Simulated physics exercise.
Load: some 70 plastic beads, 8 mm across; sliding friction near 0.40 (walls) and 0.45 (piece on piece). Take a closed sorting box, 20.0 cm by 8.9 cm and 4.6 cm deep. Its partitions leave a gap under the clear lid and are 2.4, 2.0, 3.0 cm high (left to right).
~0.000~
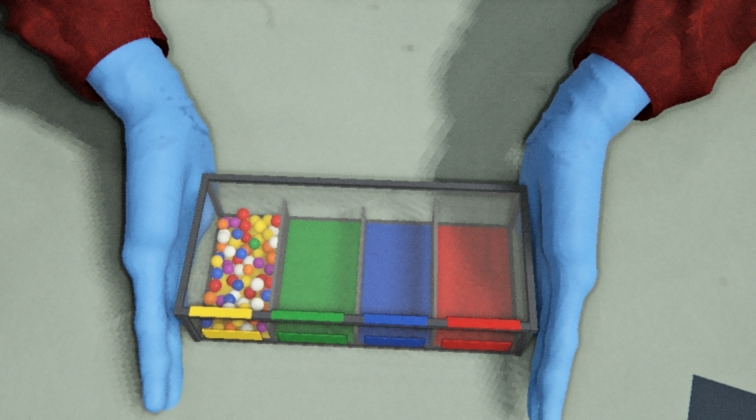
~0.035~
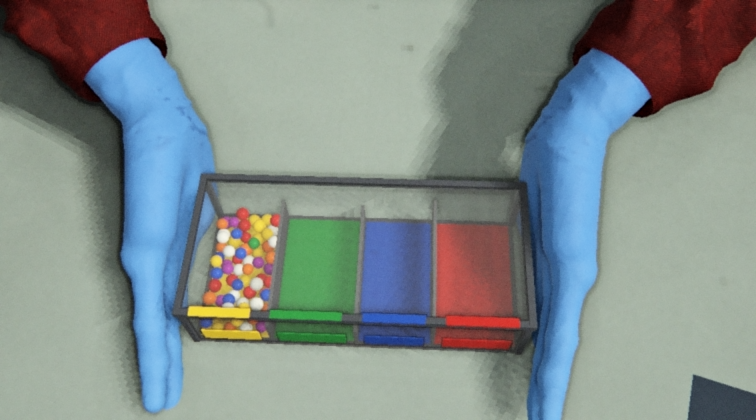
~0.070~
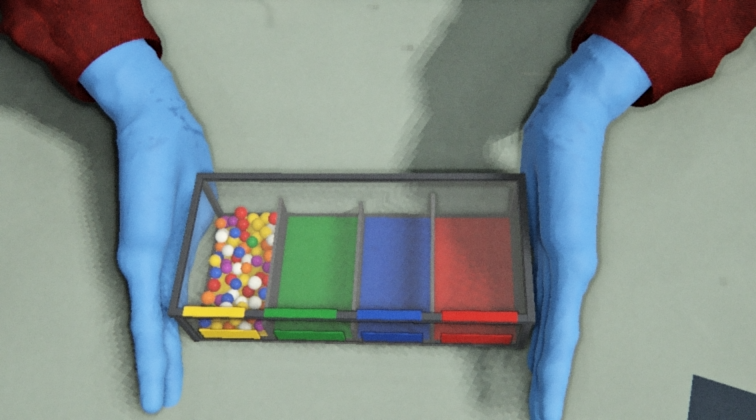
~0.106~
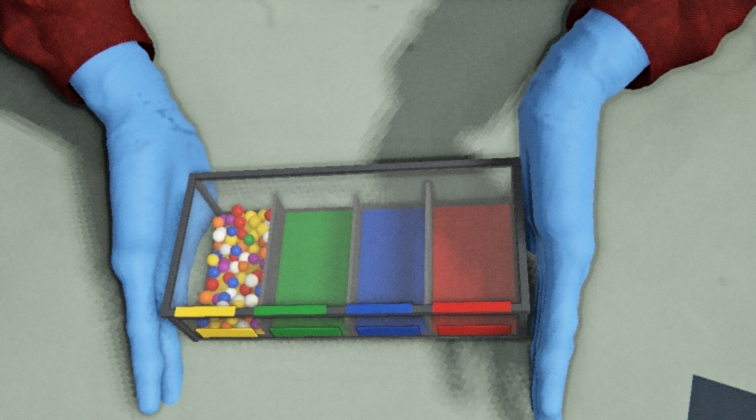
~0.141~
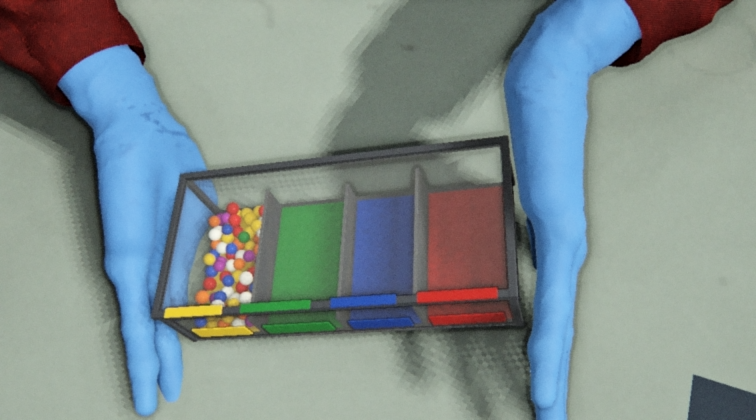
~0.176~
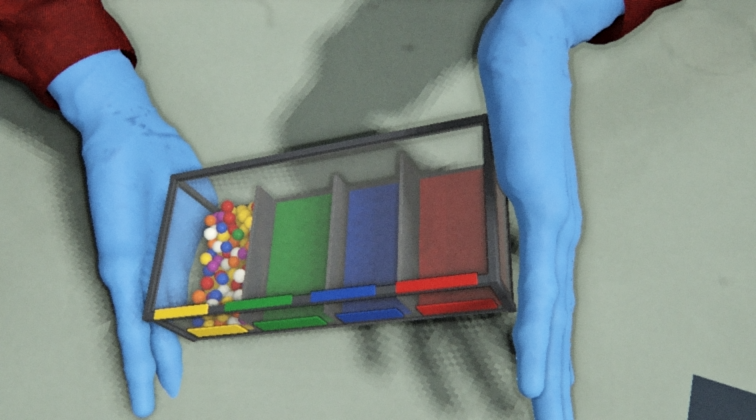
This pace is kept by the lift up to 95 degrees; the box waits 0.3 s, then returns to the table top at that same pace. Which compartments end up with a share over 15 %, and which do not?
Red not over, blue not over, green not over, yellow over.
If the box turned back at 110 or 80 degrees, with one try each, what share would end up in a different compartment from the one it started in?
Close to 0 in a hundred first, and 0 in a hundred second.
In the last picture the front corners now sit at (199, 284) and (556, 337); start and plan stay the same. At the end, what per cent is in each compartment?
Red 50 %; blue 40 %; green 0 %; yellow 5 %.
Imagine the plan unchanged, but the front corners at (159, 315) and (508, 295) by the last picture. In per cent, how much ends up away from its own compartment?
Roughly 0 per cent.
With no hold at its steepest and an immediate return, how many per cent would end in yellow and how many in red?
You'd end up with yellow at 100 per cent and red at 0 per cent.
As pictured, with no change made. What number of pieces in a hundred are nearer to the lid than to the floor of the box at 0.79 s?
I'd put it at some 40 percent.
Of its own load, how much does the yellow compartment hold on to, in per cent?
Around 100 per cent of it.
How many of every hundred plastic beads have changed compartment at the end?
The answer is close to 0 percent.
After 0.79 s, tilt 95 degrees; yellow 100 %.
After 1.21 s, tilt 53 degrees; yellow 100 %.
After 1.70 s, tilt 0 degrees; yellow 100 %.
In the end, at 2.2 s, red 0 %, blue 0 %, green 0 %, yellow 100 %.
